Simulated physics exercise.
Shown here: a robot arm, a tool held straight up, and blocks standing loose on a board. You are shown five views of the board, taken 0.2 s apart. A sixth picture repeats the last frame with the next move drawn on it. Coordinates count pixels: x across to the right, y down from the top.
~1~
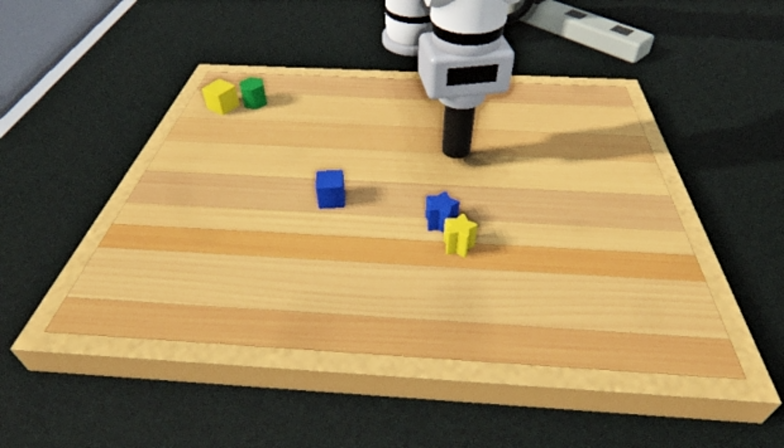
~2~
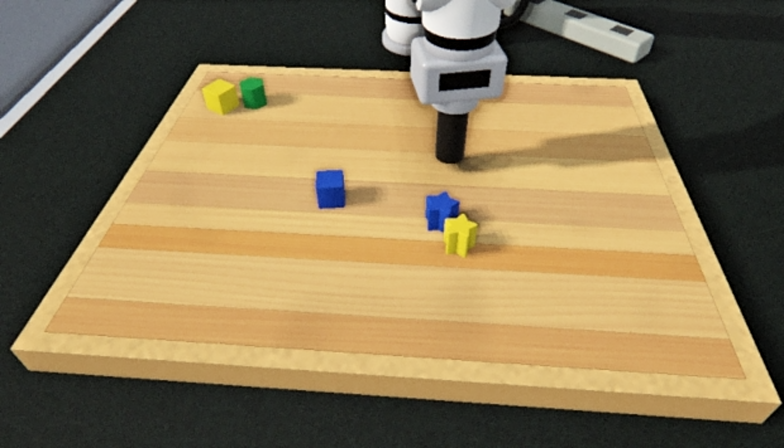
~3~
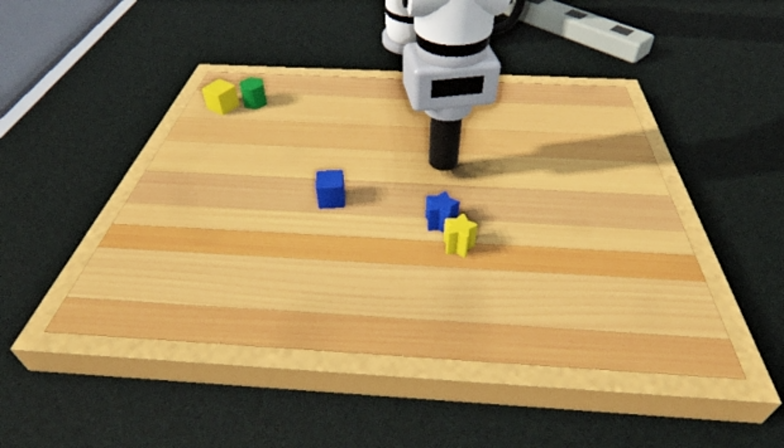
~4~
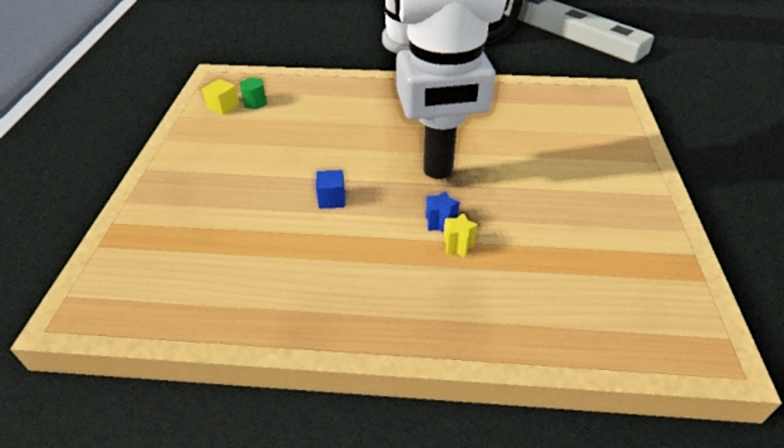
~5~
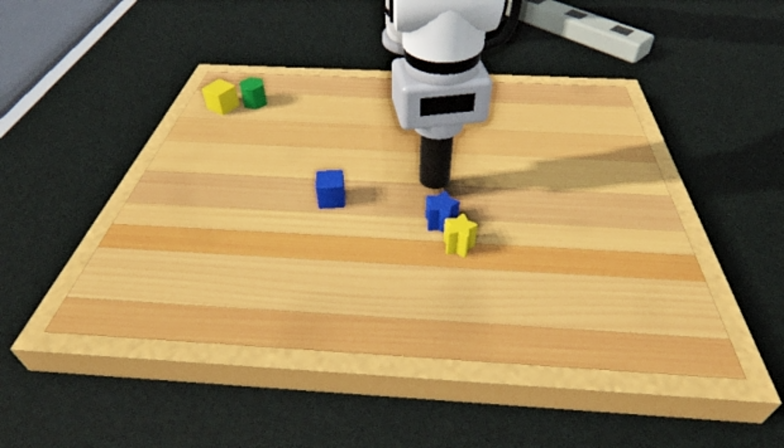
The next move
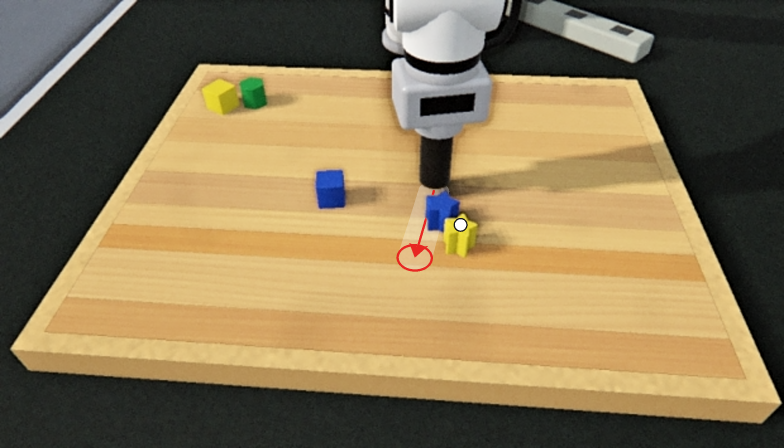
A robot arm holding a black upright tool starts above a blue star and a yellow star on a wooden board, then moves steadily toward the viewer and slightly left. It ends with the tool just behind the blue star, while the stars, blue cube, yellow block and green block all stay still.
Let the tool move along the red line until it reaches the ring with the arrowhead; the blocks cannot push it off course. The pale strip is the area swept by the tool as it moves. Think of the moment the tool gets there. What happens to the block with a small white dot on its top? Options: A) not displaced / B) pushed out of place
B: Pushed out of place.
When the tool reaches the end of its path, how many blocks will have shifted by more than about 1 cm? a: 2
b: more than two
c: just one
a
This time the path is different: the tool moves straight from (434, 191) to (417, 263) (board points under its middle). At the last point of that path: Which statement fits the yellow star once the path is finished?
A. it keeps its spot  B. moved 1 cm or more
Choice B: Moved 1 cm or more.
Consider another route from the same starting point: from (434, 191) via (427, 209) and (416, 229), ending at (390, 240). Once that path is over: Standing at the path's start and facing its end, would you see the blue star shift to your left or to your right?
Left side.
Path on the board, from (434, 191) directly to (415, 258); the dot is on the yellow star.
What follows on the original path. One third of the way, tool (429, 200); blue star (443, 208).
Two thirds of the way, tool (422, 223); blue star (443, 229), turned 20° anticlockwise; yellow star (470, 239), turned 60° anticlockwise.
At the end, tool (415, 246); blue star (446, 243), turned 50° anticlockwise; yellow star (475, 243), turned 80° anticlockwise.
